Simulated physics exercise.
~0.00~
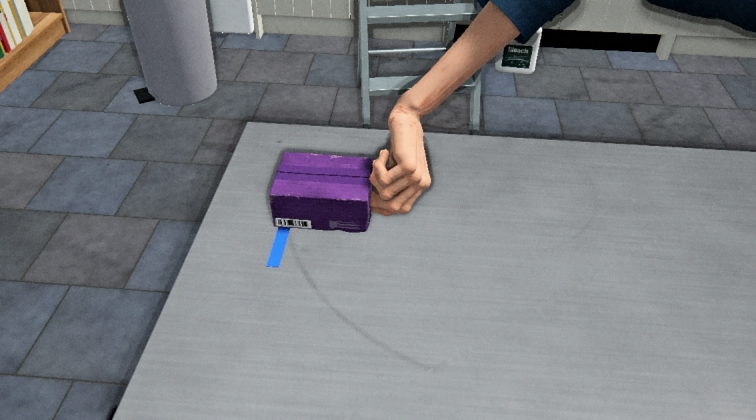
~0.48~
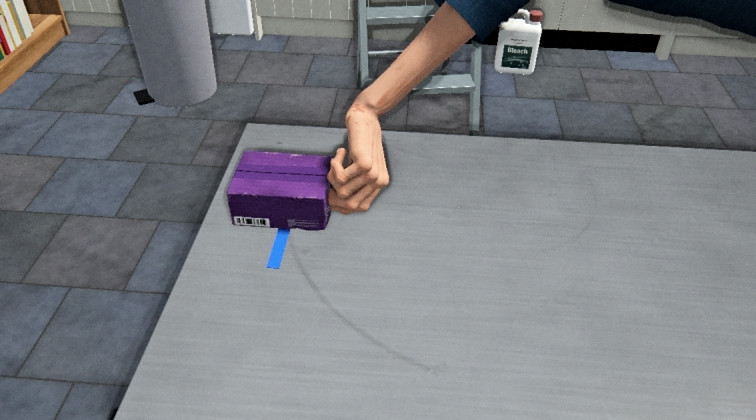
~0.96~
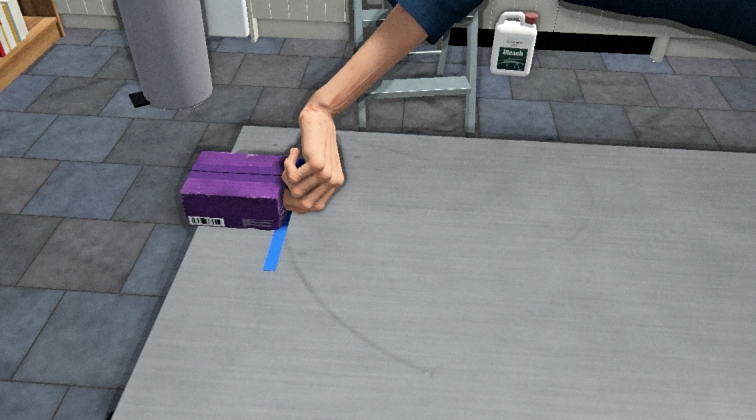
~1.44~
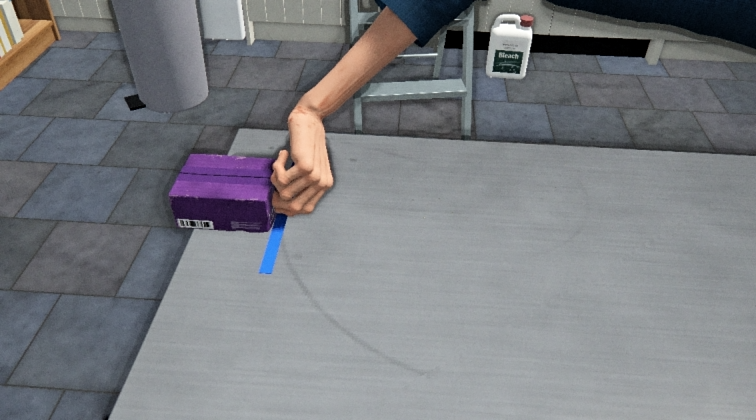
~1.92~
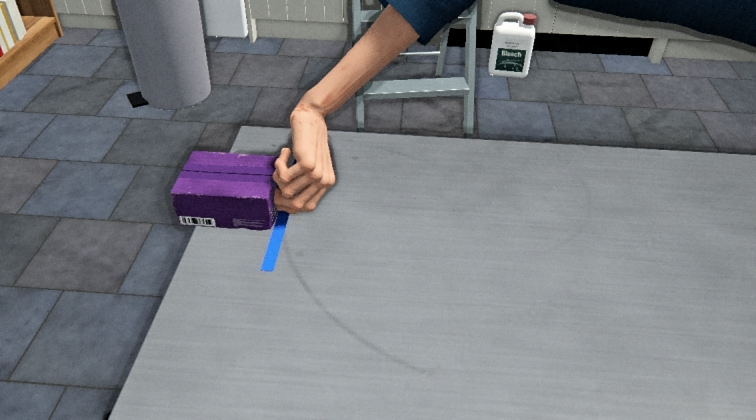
A purple box is pushed left by a hand and stays on the table's edge.
